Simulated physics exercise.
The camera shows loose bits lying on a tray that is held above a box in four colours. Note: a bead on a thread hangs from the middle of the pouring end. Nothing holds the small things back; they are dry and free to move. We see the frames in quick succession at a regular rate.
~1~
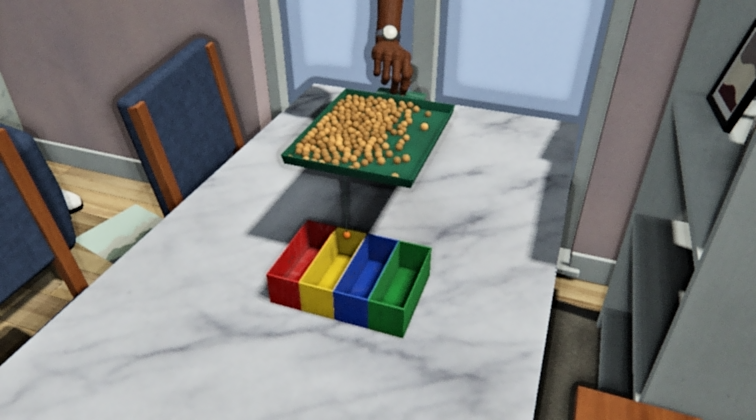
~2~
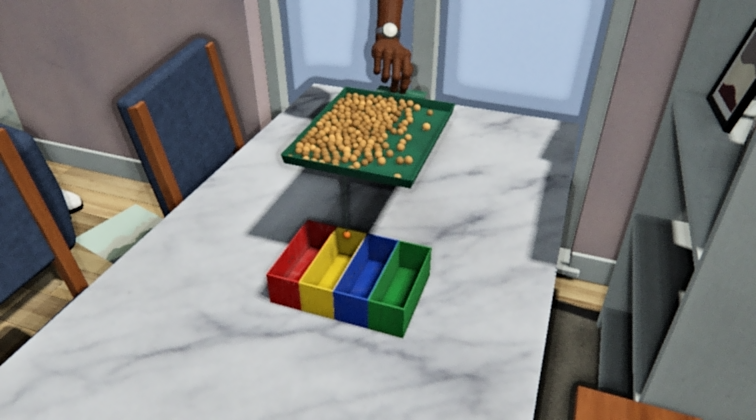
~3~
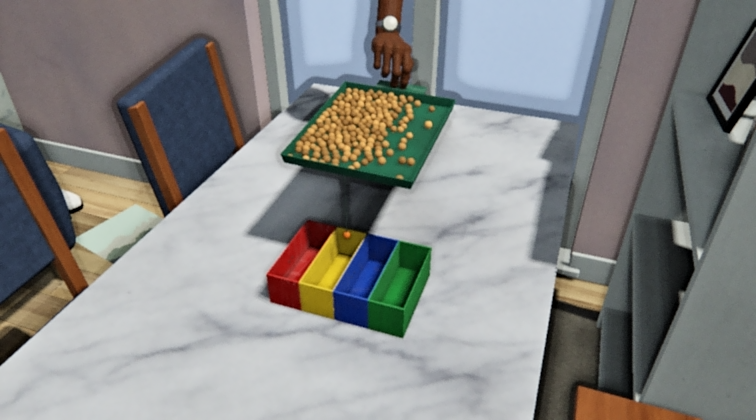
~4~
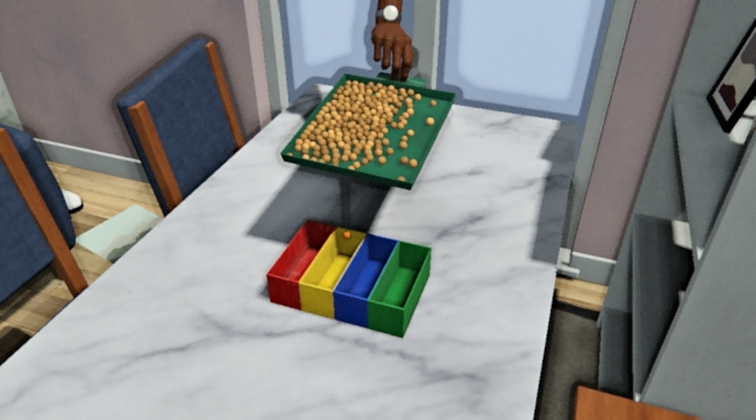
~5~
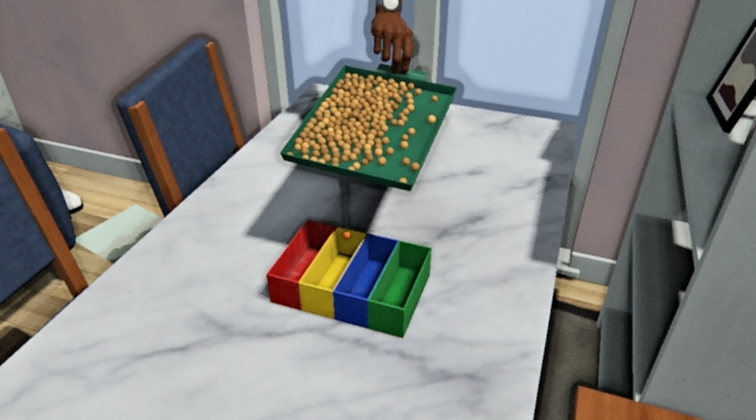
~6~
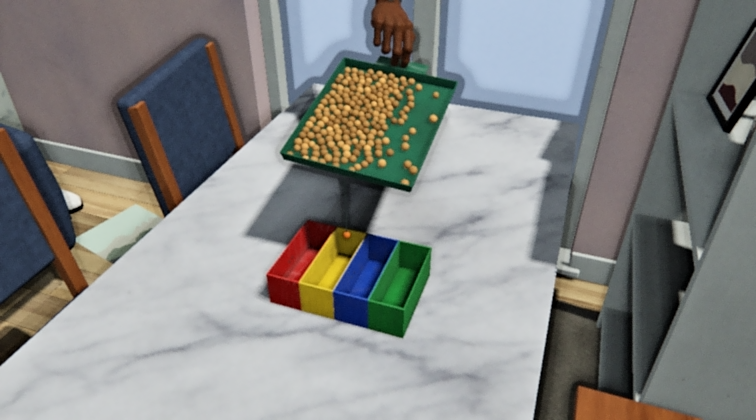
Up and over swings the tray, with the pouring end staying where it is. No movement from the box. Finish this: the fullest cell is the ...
... Green one.
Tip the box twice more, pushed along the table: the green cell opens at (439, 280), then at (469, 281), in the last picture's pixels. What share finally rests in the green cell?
First try: Roughly 0 per cent; second try: Roughly 0 per cent.
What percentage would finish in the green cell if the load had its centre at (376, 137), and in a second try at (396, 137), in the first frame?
You'd get near 50 percent first and near 50 percent after that.
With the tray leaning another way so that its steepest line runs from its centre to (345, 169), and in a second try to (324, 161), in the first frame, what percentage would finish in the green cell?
About 0 % and 0 %.
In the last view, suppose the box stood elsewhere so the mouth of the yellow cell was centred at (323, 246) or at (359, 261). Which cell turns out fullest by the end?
It would be the green one the first time and blue the second time.
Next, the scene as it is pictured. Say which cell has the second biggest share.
The answer here is blue.
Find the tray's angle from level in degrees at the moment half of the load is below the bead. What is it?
About 80° of tilt.
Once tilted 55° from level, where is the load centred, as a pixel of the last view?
Centre estimate: (371, 153).
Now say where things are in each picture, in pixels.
The first picture shows corners of the pouring end at (283, 154) and (411, 178), level; middle of the load at (360, 129), round wooden beads; bead on its thread at (347, 235); red cell at (284, 290); yellow cell at (317, 298); blue cell at (351, 307); green cell at (386, 316).
The second picture shows corners of the pouring end at (283, 154) and (411, 179), level; middle of the load at (360, 128).
The third picture shows corners of the pouring end at (283, 153) and (411, 180), tipped barely, lowest at the right corner; middle of the load at (360, 125).
The fourth picture shows corners of the pouring end at (283, 153) and (411, 181), tipped a little, lowest at the right corner; middle of the load at (360, 121), a small part on the move.
The fifth picture shows corners of the pouring end at (283, 152) and (411, 183), tipped a little, lowest at the right corner; middle of the load at (360, 117), a small part on the move.
The sixth picture shows corners of the pouring end at (282, 151) and (411, 185), tipped a little, lowest at the right corner; middle of the load at (361, 115), most on the move; red cell at (284, 290); yellow cell at (317, 298); blue cell at (351, 307); green cell at (386, 316).
Soon after the last picture, tray tipped steeply; nearly all on the tray; a stray few in the green cell; a stray few in the blue cell; a small part falling or outside the box.
A little later, tray tipped right over; a small part on the tray; about a third in the green cell; about a quarter in the blue cell; a small part in the yellow cell; a stray few in the red cell; about a quarter falling or outside the box.
Later still, tray tipped past a quarter turn; about half in the green cell; about a quarter in the blue cell; a small part in the yellow cell; a stray few in the red cell; a small part falling or outside the box.
At rest, tray tipped past a quarter turn; about half in the green cell; about a quarter in the blue cell; a small part in the yellow cell; a stray few in the red cell; a small part outside the box.
